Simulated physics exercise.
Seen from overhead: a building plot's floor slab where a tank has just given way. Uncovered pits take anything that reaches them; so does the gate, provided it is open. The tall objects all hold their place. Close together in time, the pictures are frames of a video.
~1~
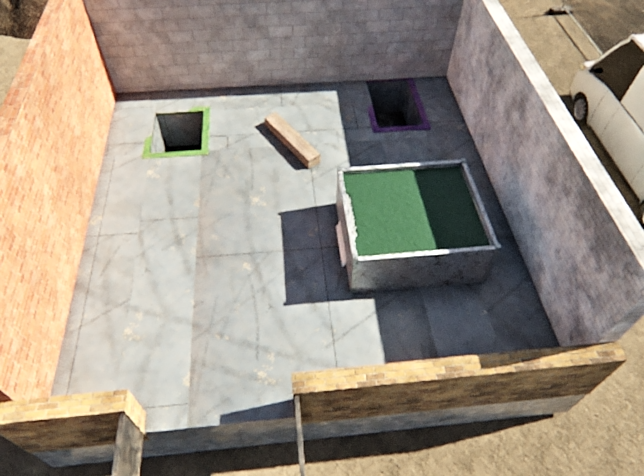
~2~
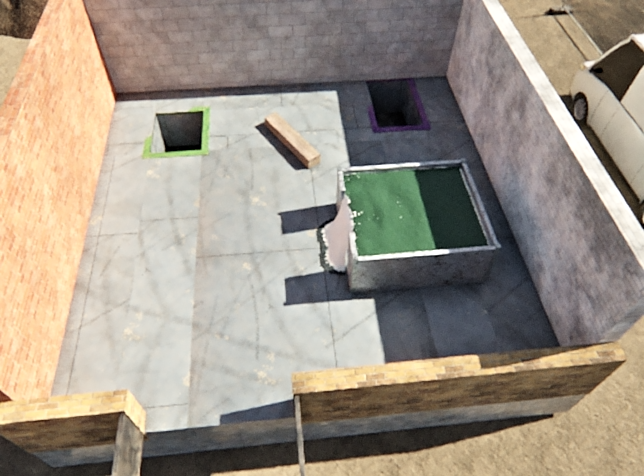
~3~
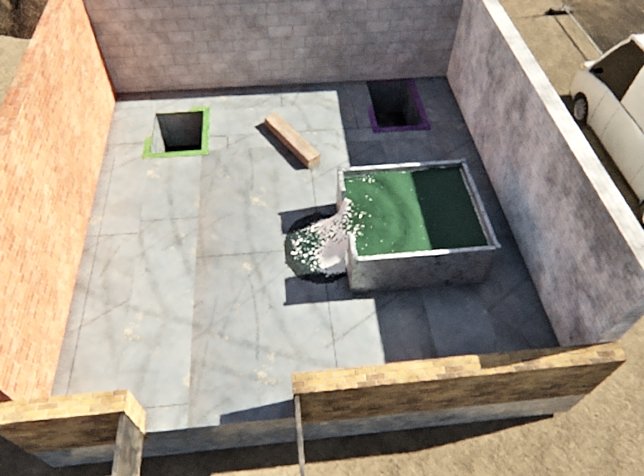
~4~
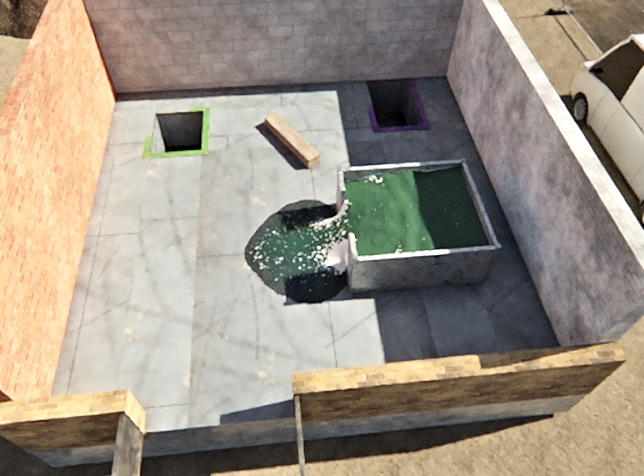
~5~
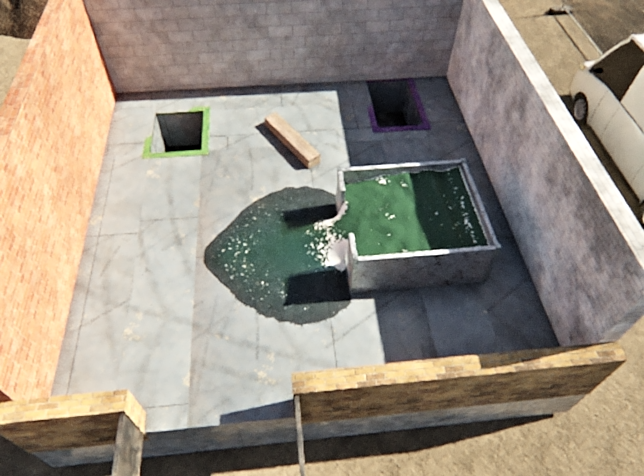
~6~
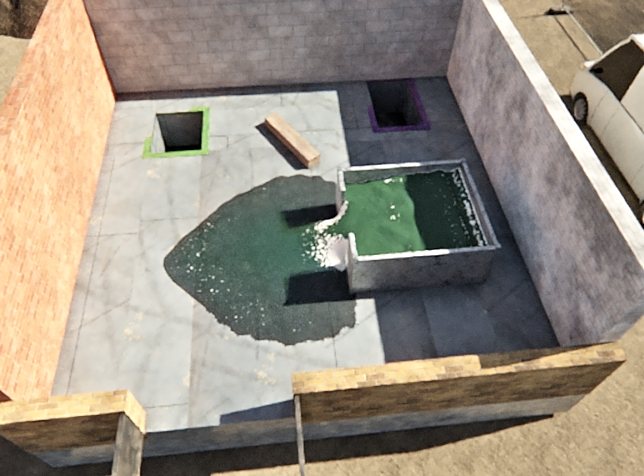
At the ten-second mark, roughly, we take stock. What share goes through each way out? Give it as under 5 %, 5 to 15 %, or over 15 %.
The gate takes in a considerable amount - past fifteen per cent; the purple pit takes in a trifling amount - short of five per cent; the green pit takes in a considerable amount - past fifteen per cent.
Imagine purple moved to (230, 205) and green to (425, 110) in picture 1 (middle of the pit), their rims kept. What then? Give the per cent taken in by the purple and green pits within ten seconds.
Estimated shares - purple: 30 %; green: 0 %.
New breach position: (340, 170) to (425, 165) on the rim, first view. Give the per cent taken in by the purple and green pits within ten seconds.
Estimates in per cent: Purple 50, green 15.
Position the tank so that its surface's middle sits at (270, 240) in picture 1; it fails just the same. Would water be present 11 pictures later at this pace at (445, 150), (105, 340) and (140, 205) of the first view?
Going through the three spots, I'd say high and dry, swamped, swamped.
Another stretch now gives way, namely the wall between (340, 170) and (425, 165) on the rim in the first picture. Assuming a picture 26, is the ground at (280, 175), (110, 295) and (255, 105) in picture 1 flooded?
The first would be drenched, the second still unwetted and the third drenched.
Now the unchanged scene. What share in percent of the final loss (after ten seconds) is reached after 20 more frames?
That comes to 20 per cent, as I work it out.
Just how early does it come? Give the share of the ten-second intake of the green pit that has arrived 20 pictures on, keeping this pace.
Share by then: 20 in a hundred.
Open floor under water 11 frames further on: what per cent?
That works out to some 45 in a hundred.
A moment on, water covers 35 % of the floor; the gate 0 %, the purple pit 0 %, the green pit 0 %.
Next, water covers 45 % of the floor; the gate 2 %, the purple pit 0 %, the green pit 1 %.
Then, water covers 45 % of the floor; the gate 4 %, the purple pit 0 %, the green pit 3 %.
Later, water covers 60 % of the floor; the gate 11 %, the purple pit 0 %, the green pit 10 %.
In the end, water covers 75 % of the floor; the gate 19 %, the purple pit 2 %, the green pit 18 %.
